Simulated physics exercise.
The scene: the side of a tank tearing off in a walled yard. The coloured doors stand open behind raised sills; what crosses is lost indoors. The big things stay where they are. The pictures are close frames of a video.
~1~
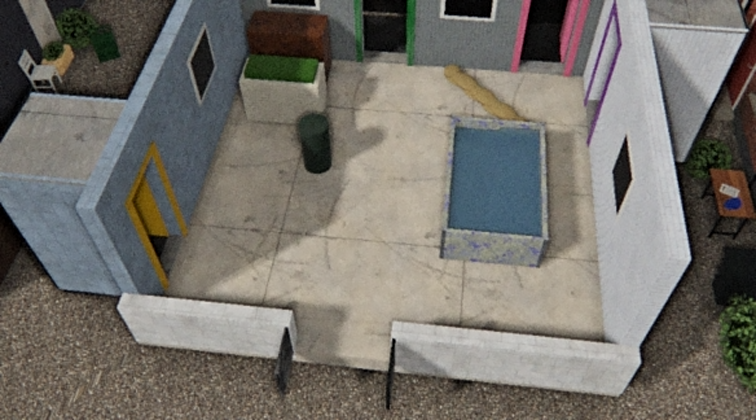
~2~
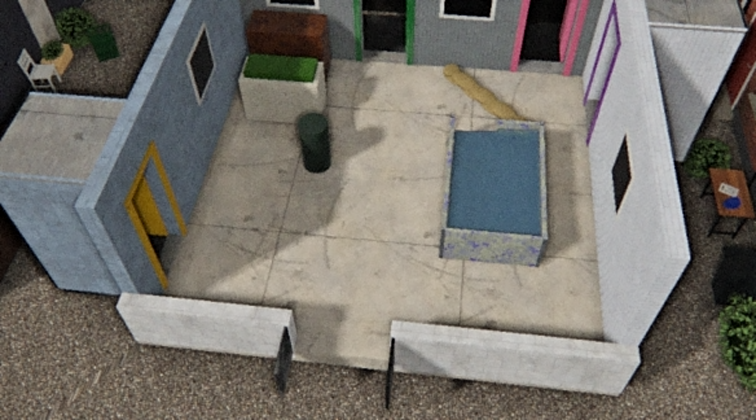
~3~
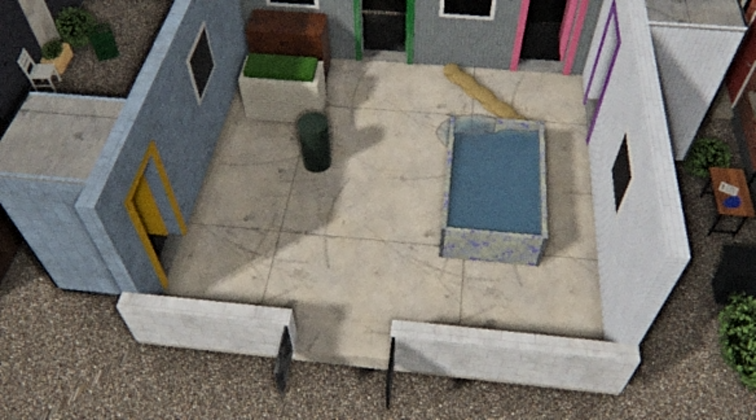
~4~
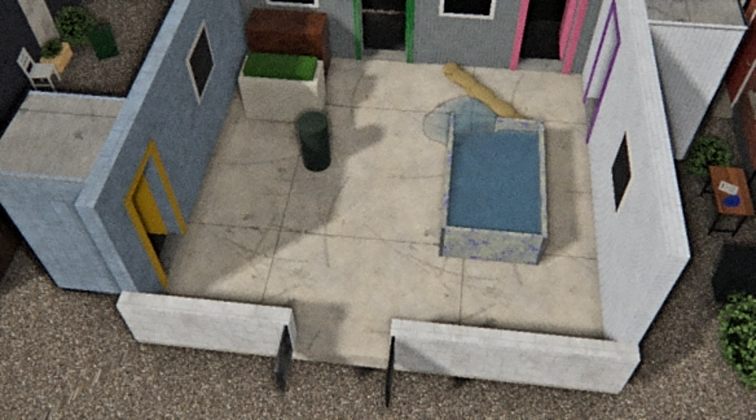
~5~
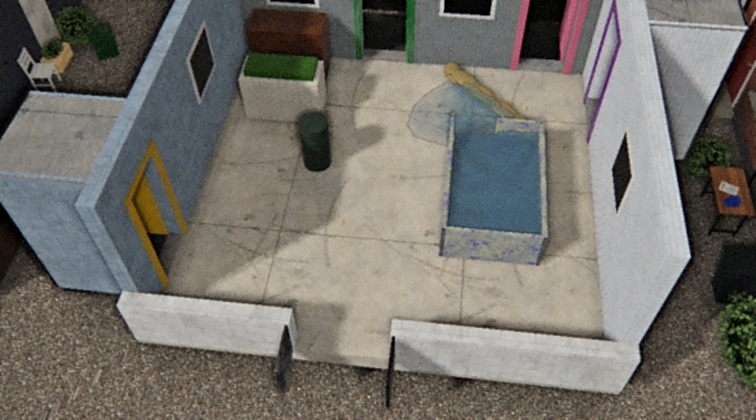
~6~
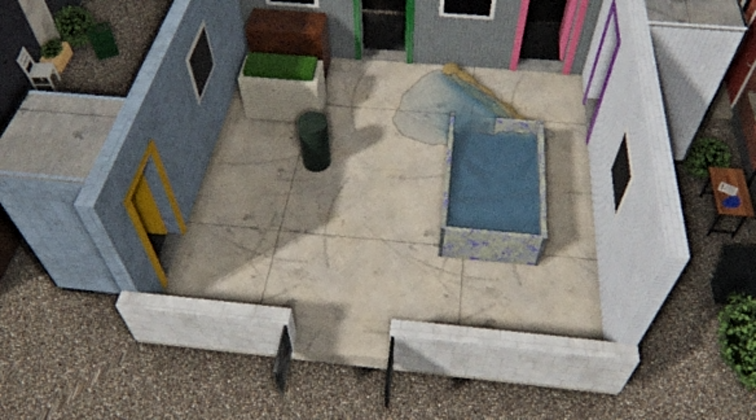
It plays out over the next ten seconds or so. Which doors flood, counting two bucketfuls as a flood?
In the end: The pink door holds within the limit; the yellow door holds within the limit; the green door floods; the purple door holds within the limit.
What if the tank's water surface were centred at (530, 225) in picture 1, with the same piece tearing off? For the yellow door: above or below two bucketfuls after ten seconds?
One by one: The yellow door takes less.
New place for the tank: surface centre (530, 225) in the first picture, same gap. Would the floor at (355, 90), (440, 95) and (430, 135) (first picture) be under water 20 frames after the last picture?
In that order: Flooded, wet, flooded.
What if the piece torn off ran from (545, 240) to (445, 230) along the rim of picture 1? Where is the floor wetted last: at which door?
That is the green door.
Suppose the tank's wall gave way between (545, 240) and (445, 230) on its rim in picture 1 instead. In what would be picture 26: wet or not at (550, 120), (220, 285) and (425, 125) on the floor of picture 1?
One after the other: Under water, flooded, free of water.
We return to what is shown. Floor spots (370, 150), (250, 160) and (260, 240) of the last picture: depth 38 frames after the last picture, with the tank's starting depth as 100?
About 4, 8 and 2 per cent.
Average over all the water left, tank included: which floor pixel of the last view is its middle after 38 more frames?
Close to (413, 152).
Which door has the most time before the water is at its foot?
That is the one in yellow.
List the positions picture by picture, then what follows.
In the first picture, the open tank at (496, 177) is whole and still.
In the second picture, the front is at a hidden place, out from the gap on the open tank's far side.
In the third picture, the front is at (486, 118), out from the gap on the open tank's far side.
In the fourth picture, water pours out on the open tank's far side and has run to (467, 98).
In the fifth picture, the front is at (450, 84), out from the gap on the open tank's far side.
In the sixth picture, the front is at (438, 73), out from the gap on the open tank's far side.
A moment on, water covers 15 % of the floor; the pink door not reached, the yellow door not reached, the green door under two buckets in, the purple door not reached.
Next, water covers 25 % of the floor; the pink door wet at the sill, nothing in, the yellow door not reached, the green door over two buckets in, the purple door wet at the sill, nothing in.
Then, water covers 35 % of the floor; the pink door wet at the sill, nothing in, the yellow door not reached, the green door far over two buckets in, the purple door wet at the sill, nothing in.
Later, water covers 70 % of the floor; the pink door wet at the sill, nothing in, the yellow door wet at the sill, nothing in, the green door far over two buckets in, the purple door wet at the sill, nothing in.
In the end, water covers 95 % of the floor; the pink door wet at the sill, nothing in, the yellow door wet at the sill, nothing in, the green door far over two buckets in, the purple door wet at the sill, nothing in.
